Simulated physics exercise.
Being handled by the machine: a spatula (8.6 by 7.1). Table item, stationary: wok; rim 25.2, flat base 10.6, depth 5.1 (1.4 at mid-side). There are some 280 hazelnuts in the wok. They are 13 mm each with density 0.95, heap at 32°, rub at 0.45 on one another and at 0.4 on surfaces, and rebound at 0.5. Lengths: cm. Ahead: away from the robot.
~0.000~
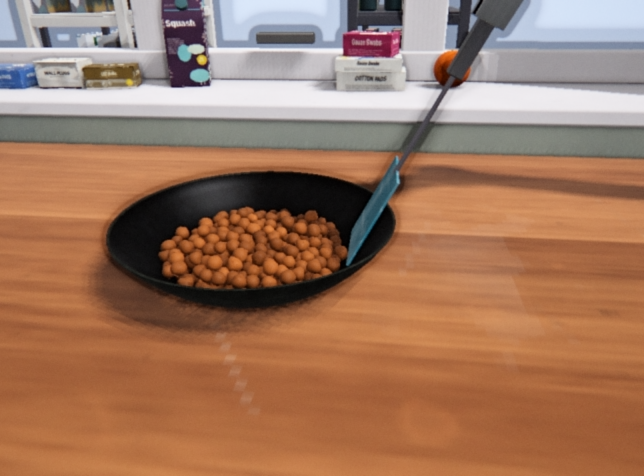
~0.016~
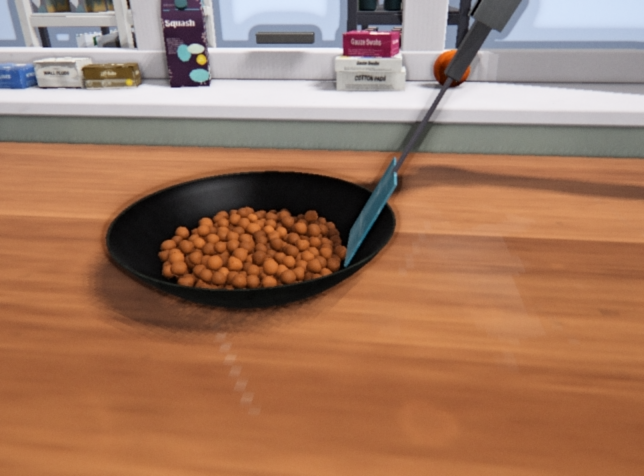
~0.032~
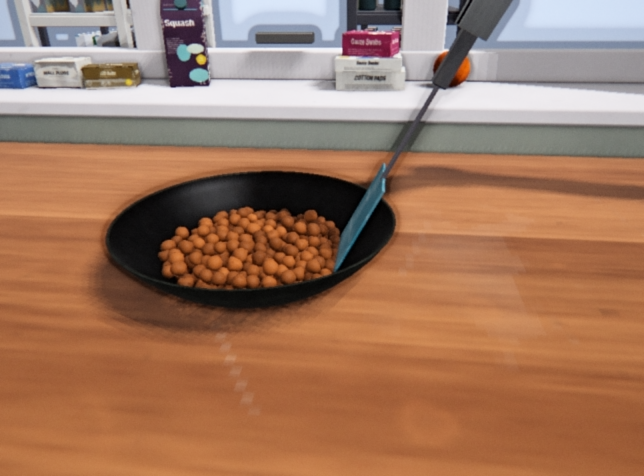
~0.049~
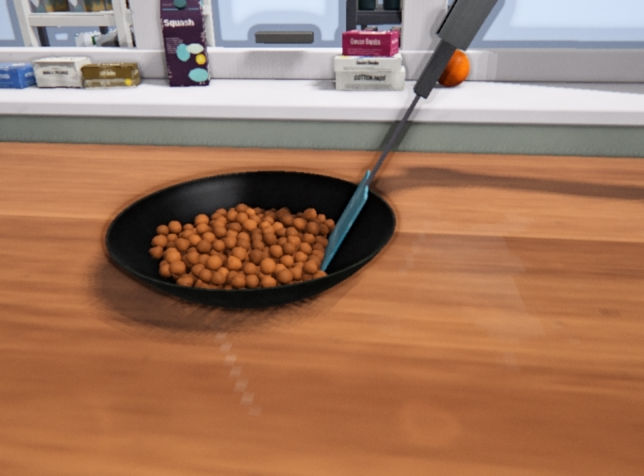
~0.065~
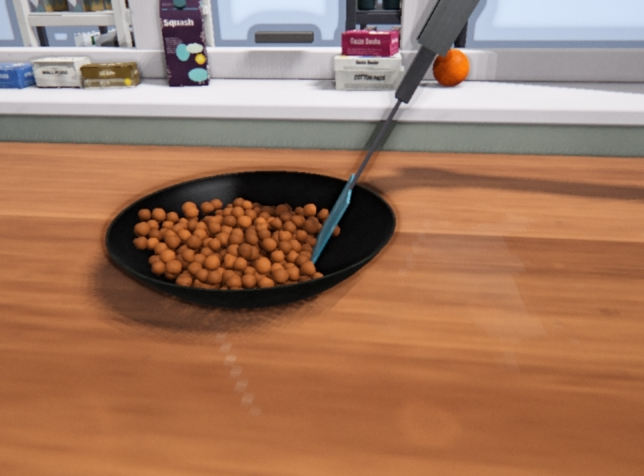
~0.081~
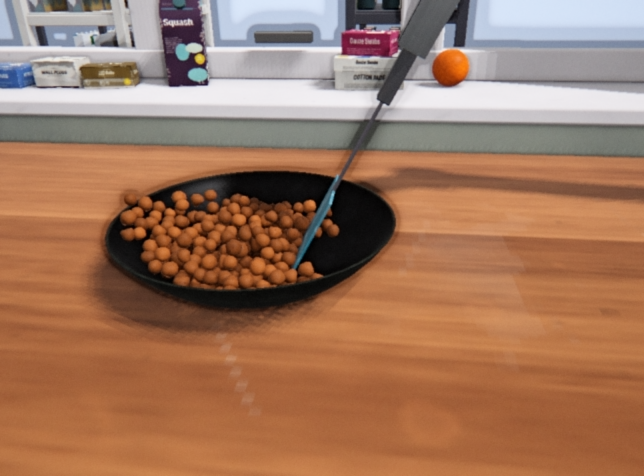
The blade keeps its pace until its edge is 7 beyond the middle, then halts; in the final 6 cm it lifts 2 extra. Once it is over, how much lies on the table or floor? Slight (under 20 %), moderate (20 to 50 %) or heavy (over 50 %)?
Moderate.
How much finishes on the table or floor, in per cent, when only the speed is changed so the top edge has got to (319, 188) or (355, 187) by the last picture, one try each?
Estimates: Near 35 %, near 15 %.
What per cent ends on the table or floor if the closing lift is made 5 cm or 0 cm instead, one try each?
Near 20 and 25 percent respectively.
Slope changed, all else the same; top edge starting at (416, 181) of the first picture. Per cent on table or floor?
I'd estimate around 25 per cent.
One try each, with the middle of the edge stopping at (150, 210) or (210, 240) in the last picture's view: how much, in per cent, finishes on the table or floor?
Try 1: Approx. 45 %; try 2: Approx. 10 %.
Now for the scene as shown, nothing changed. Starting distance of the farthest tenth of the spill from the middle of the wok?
I'd put it at about 40 centimetres.
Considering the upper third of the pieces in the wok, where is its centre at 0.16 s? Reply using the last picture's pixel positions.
It is centred close to (172, 222).
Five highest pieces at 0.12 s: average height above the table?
They are near 7 cm up.
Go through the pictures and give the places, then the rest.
Spatula top edge at (398, 169), sloping 63°; upper third of the load around (253, 244), from x 165 to 340, top at y 215; 285 in the wok, in the first picture.
Spatula top edge at (395, 170), sloping 63°; upper third of the load around (253, 244), from x 165 to 340, top at y 215, in the second picture.
Spatula top edge at (384, 176), sloping 63°; upper third of the load around (254, 244), from x 165 to 335, top at y 215, in the third picture.
Spatula top edge at (367, 184), sloping 63°; upper third of the load around (244, 240), from x 155 to 335, top at y 210, in the fourth picture.
Spatula top edge at (351, 187), sloping 63°; upper third of the load around (235, 235), from x 140 to 335, top at y 205, in the fifth picture.
Spatula top edge at (334, 189), sloping 63°; upper third of the load around (226, 227), from x 130 to 335, top at y 195; 285 in the wok, in the sixth picture.
By 0.12 s, sloping 63°, highest piece 9 above the table; 281 in the wok, 4 on the blade or in flight.
By 0.16 s, sloping 63°, highest piece 10 above the table; 273 in the wok, 12 on the blade or in flight.
By 0.38 s, sloping 63°, highest piece 7 above the table; 204 in the wok, 66 on the table or floor, 15 on the blade or in flight.
By 1.43 s, sloping 63°, highest piece 5 above the table; 204 in the wok, 81 on the table or floor.
Final count, 204 in the wok, 81 on the table or floor. That is 28 % on the table or floor.
